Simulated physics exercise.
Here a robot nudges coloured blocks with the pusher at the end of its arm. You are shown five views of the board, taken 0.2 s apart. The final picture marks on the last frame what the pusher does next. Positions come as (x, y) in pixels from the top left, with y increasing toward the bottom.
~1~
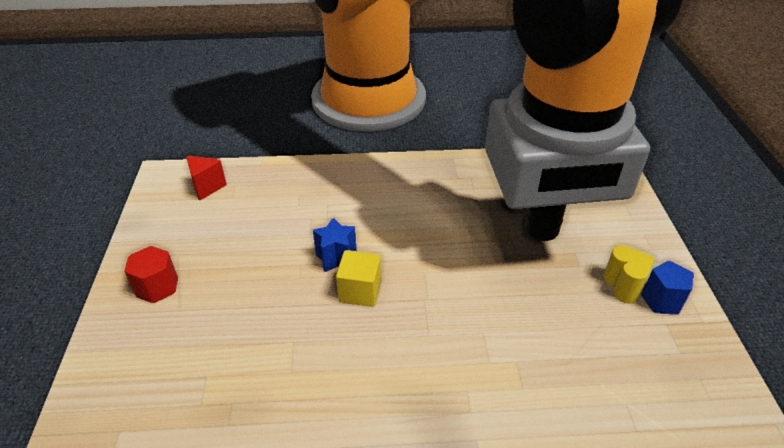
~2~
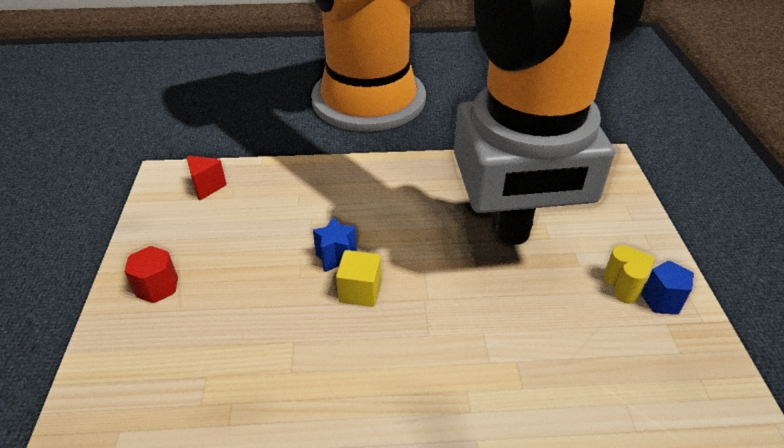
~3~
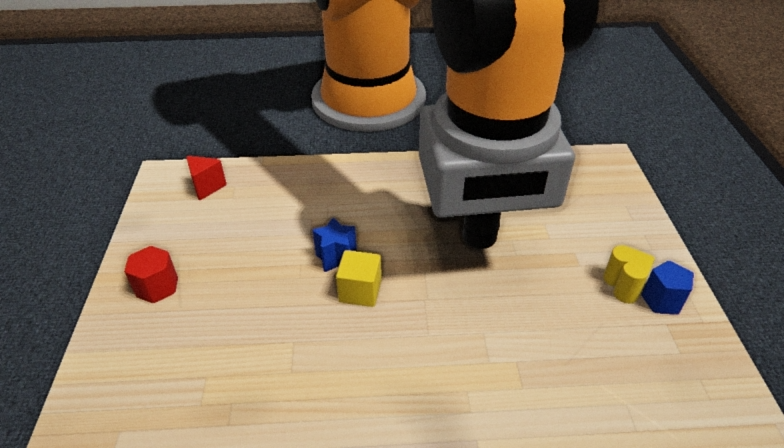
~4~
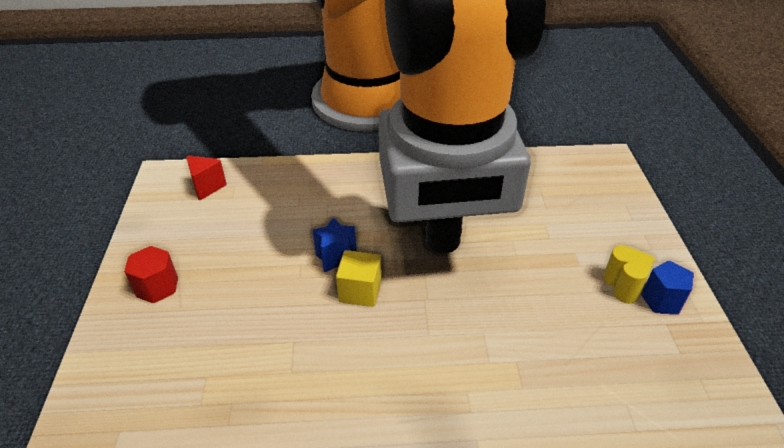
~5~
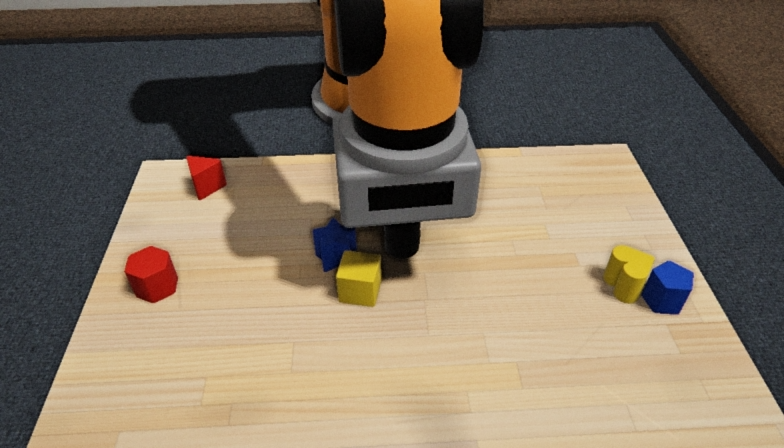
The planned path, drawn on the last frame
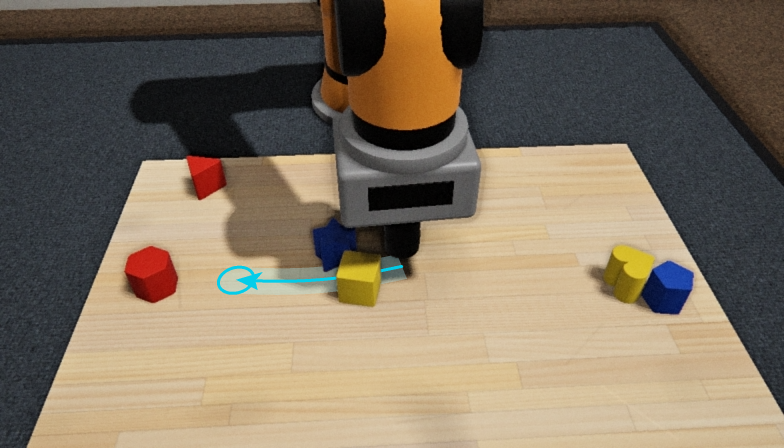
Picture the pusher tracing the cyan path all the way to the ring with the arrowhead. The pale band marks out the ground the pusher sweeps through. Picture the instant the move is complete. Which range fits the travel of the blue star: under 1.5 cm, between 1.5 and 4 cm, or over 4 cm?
Net shift: 1.5 to 4 cm.
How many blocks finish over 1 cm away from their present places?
I'd say two blocks get shifted by more than about 1 cm.
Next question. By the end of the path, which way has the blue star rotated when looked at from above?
It turns clockwise.
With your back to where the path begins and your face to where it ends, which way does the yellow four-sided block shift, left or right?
Pushed left.
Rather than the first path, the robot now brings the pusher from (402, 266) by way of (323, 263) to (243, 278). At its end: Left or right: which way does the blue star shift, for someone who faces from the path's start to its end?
It is pushed towards the right-hand side.
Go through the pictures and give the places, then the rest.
Pusher's lower end (542, 231); red six-sided block (147, 261); blue star (334, 232); yellow four-sided block (359, 265), in the first picture.
Pusher (512, 234); blocks still, in the second picture.
Pusher (480, 238); blocks still, in the third picture.
Pusher (443, 242); blocks still, in the fourth picture.
Pusher (402, 247); red six-sided block (147, 261); blue star (334, 232); yellow four-sided block (359, 265), in the fifth picture.
Drawn move, from (402, 266) over (348, 276) and (292, 281) to (236, 280).
What follows on the original path. One third of the way, pusher (346, 258); blue star (325, 231), turned 30° clockwise; yellow four-sided block (340, 279).
Two thirds of the way, pusher (287, 262); blue star (312, 231), turned 85° clockwise; yellow four-sided block (336, 281), turned 15° anticlockwise.
At the end, pusher (231, 261); red six-sided block still; blue star (312, 231), turned 85° clockwise; yellow four-sided block (336, 281), turned 15° anticlockwise.
